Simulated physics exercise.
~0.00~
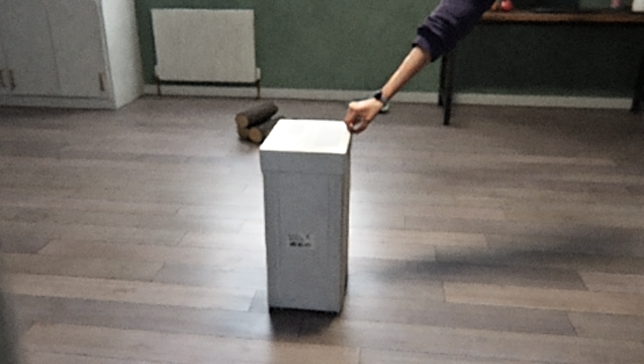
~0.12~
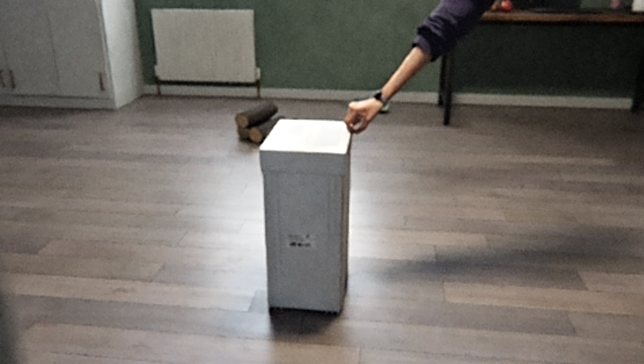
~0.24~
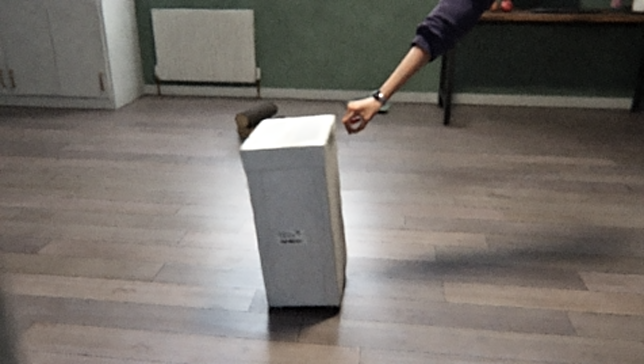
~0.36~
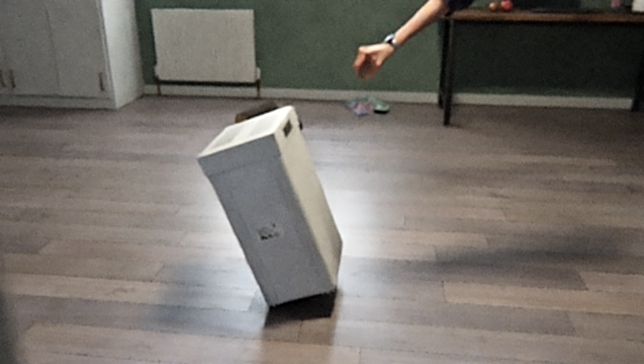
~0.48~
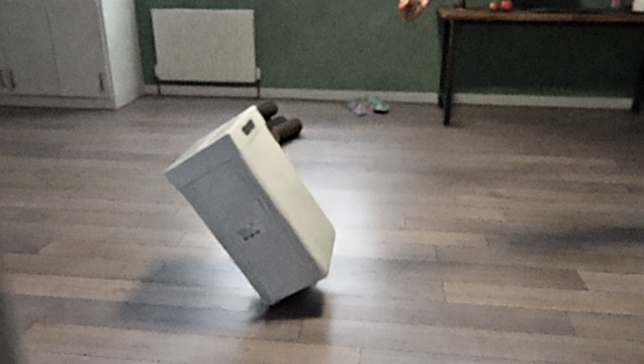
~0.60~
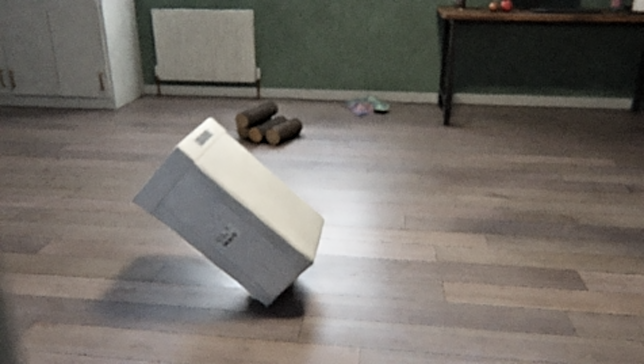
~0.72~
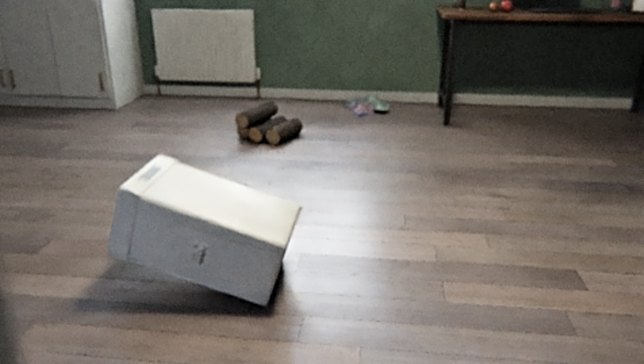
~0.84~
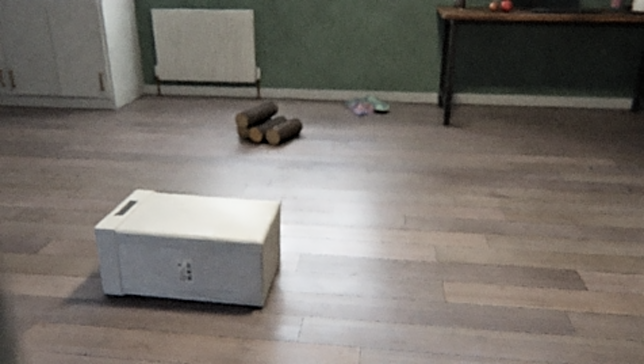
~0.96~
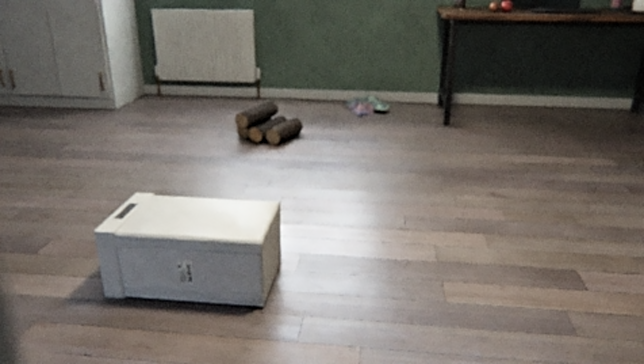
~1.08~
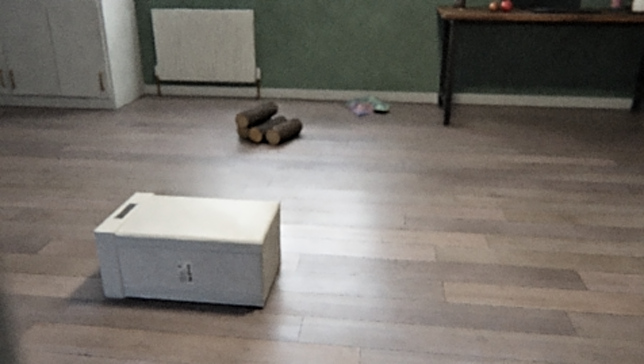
To begin with, a tall white box stands upright on a wooden floor, with a hand reaching in from the upper right to touch its top edge. The hand pushes, and the box starts to tip to the left as the fingers come away. The arm then draws back out of view while the box leans further and further over its lower edge. It keeps toppling leftward, revealing a small stack of logs behind it near the green wall. Finally it drops flat onto its side and lies still on the floor.
